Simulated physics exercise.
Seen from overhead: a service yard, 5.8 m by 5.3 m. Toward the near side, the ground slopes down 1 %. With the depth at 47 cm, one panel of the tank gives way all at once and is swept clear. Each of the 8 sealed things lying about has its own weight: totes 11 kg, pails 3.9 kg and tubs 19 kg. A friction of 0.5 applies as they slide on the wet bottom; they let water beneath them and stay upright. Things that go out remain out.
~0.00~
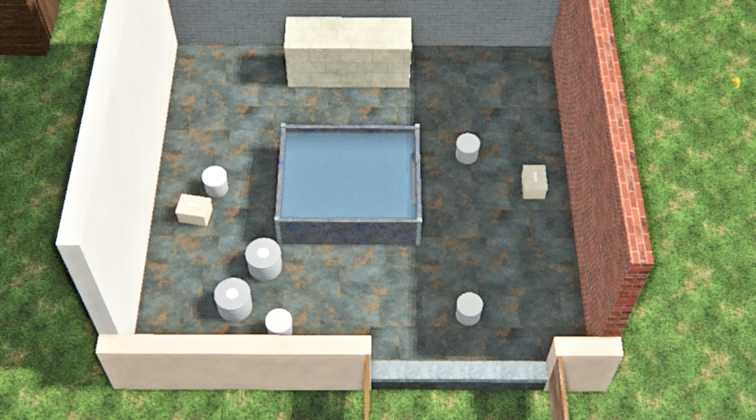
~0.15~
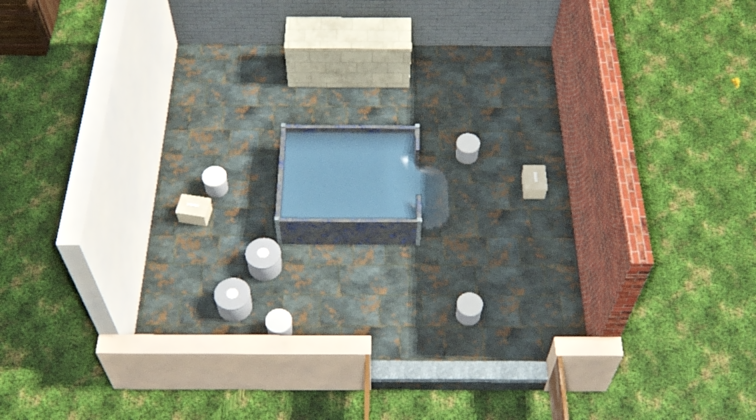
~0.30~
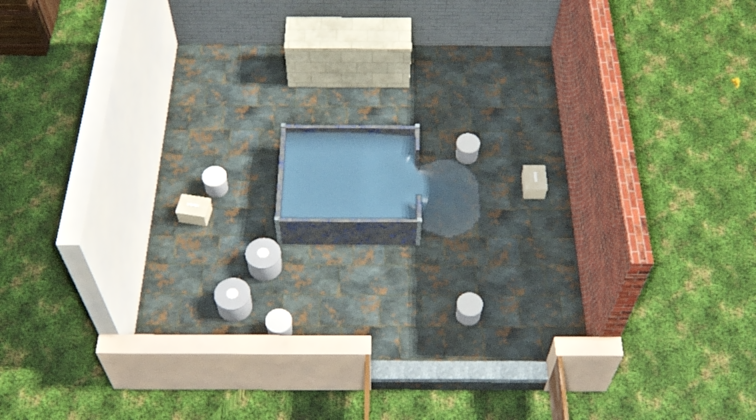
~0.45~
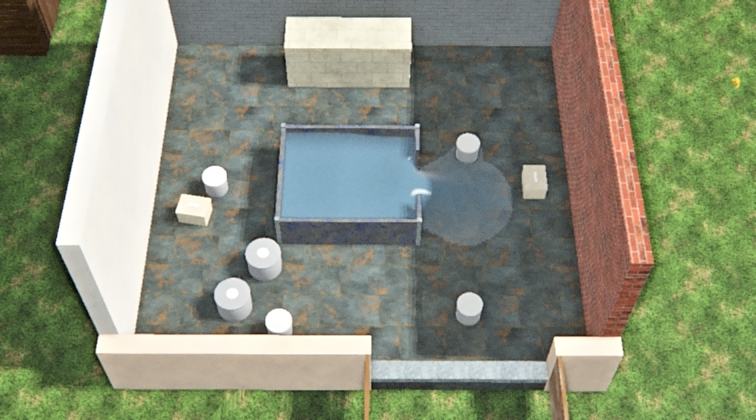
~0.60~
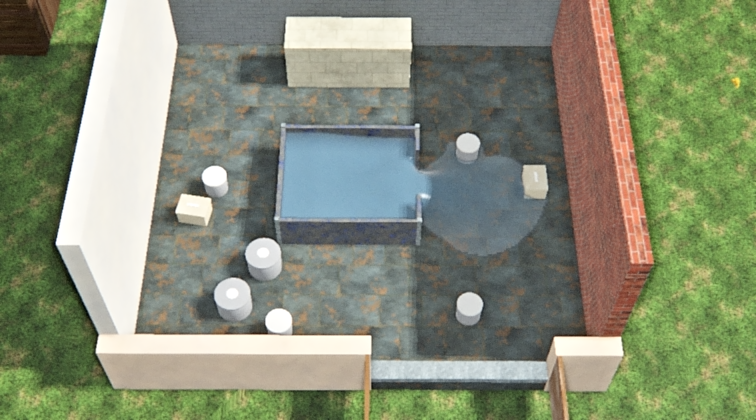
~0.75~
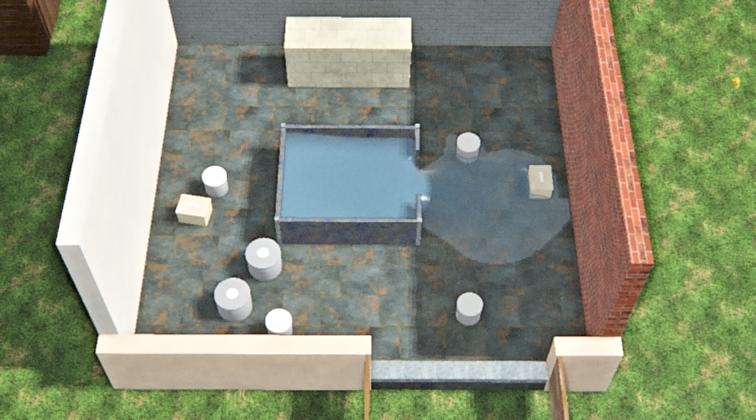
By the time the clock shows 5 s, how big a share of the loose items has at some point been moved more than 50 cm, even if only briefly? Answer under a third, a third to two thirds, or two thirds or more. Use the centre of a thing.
Under a third.
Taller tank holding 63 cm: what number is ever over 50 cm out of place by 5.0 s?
Then it comes to 2.
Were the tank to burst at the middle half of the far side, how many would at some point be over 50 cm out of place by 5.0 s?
Result: 0.
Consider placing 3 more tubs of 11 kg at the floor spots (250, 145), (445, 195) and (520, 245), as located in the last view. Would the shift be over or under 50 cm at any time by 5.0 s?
Result, in sequence: Below the mark / above the mark / above the mark.
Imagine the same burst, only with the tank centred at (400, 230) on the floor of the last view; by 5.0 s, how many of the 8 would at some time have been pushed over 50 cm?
The answer would then be 1.
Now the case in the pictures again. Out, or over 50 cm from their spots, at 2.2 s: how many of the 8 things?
The answer is 1.
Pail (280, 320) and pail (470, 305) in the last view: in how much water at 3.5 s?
Close to 0 and 3 centimetres.
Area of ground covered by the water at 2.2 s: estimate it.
Some 11.0 m2.
After 1.1 s 0 of 8 are over 50 cm from their spots; 0 afloat.
After 2.2 s 1 of 8 are over 50 cm from their spots; 1 afloat.
After 3.5 s 2 of 8 are over 50 cm from their spots; 1 afloat.
After 5.0 s 2 of 8 are over 50 cm from their spots, and 2 have been at some point; 0 afloat.
